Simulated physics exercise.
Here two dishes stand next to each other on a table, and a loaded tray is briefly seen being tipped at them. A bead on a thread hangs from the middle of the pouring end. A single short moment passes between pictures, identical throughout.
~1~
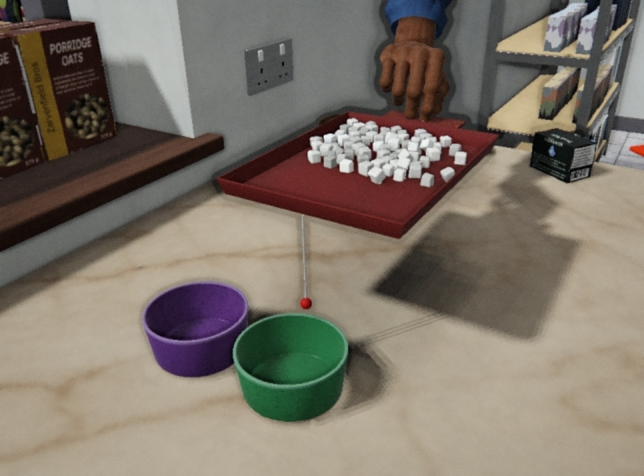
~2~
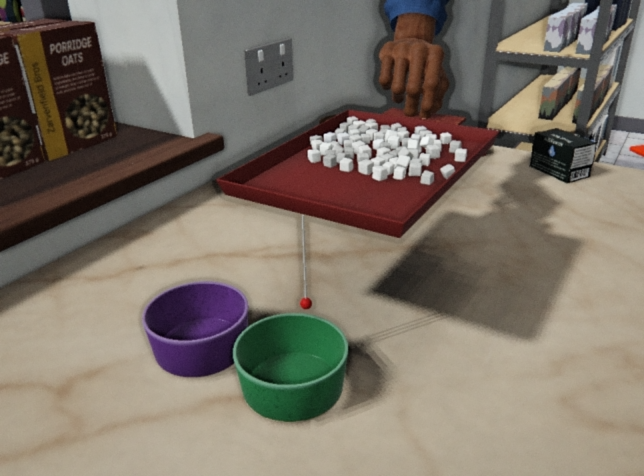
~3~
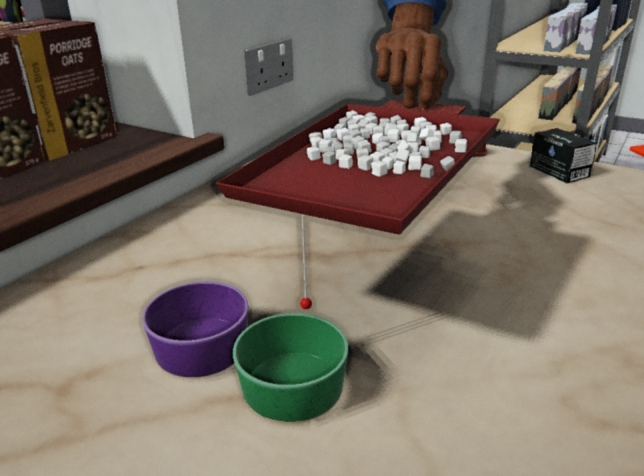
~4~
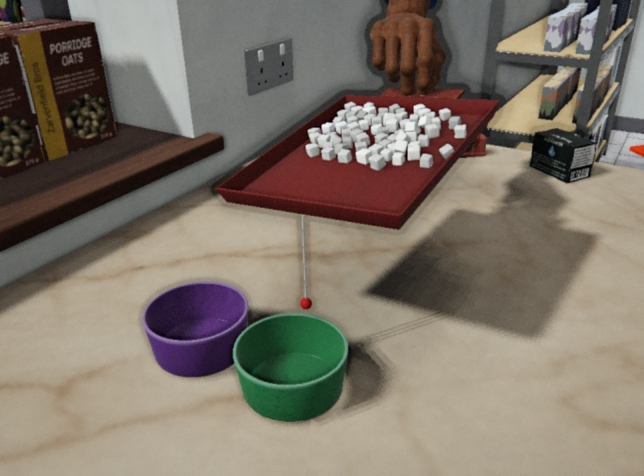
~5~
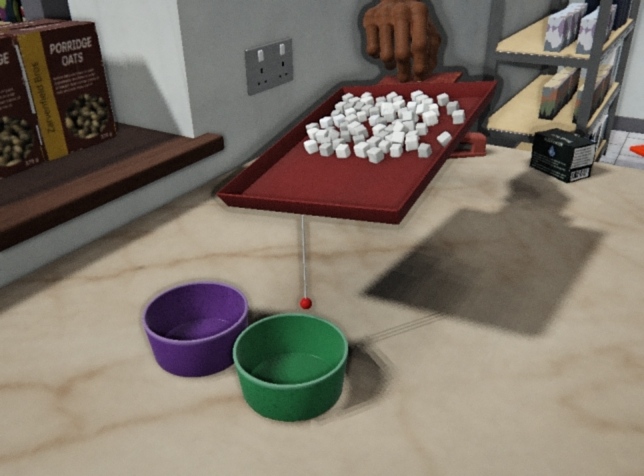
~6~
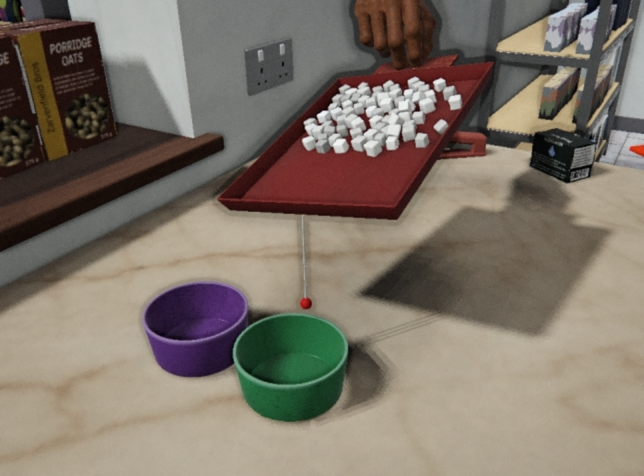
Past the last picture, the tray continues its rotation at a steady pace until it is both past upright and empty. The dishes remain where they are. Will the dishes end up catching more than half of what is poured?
No.
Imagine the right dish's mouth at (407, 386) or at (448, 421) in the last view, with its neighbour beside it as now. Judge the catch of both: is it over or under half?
Shy of half, then shy of half.
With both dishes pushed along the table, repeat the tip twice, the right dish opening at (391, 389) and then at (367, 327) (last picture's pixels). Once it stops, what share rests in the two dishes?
It would be near 10 per cent first and near 70 per cent second.
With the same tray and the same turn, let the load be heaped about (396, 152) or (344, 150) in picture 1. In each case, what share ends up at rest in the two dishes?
Around 30 in a hundred the first time, around 10 in a hundred the second.
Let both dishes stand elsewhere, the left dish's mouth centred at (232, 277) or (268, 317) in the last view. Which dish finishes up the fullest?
Place 1: The one on the left side; place 2: The one on the left side.
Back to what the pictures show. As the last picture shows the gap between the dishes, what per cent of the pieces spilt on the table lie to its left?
That would be roughly 40 per cent.
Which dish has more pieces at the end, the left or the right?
It turns out to be the left-positioned one.
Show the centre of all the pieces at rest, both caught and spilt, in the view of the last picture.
(233, 321).
Shortly afterwards, tray tipped steeply; all but a few on the tray; a little in the left dish; a little in the air.
Next, tray tipped past a quarter turn; near two thirds on the tray; a little in the left dish; a little outside both; a little in the air.
Some moments later, tray tipped past a quarter turn; only a few in the right dish; near a third in the left dish; near two thirds outside both.
In the end, tray tipped past a quarter turn; only a few in the right dish; near a third in the left dish; near two thirds outside both.
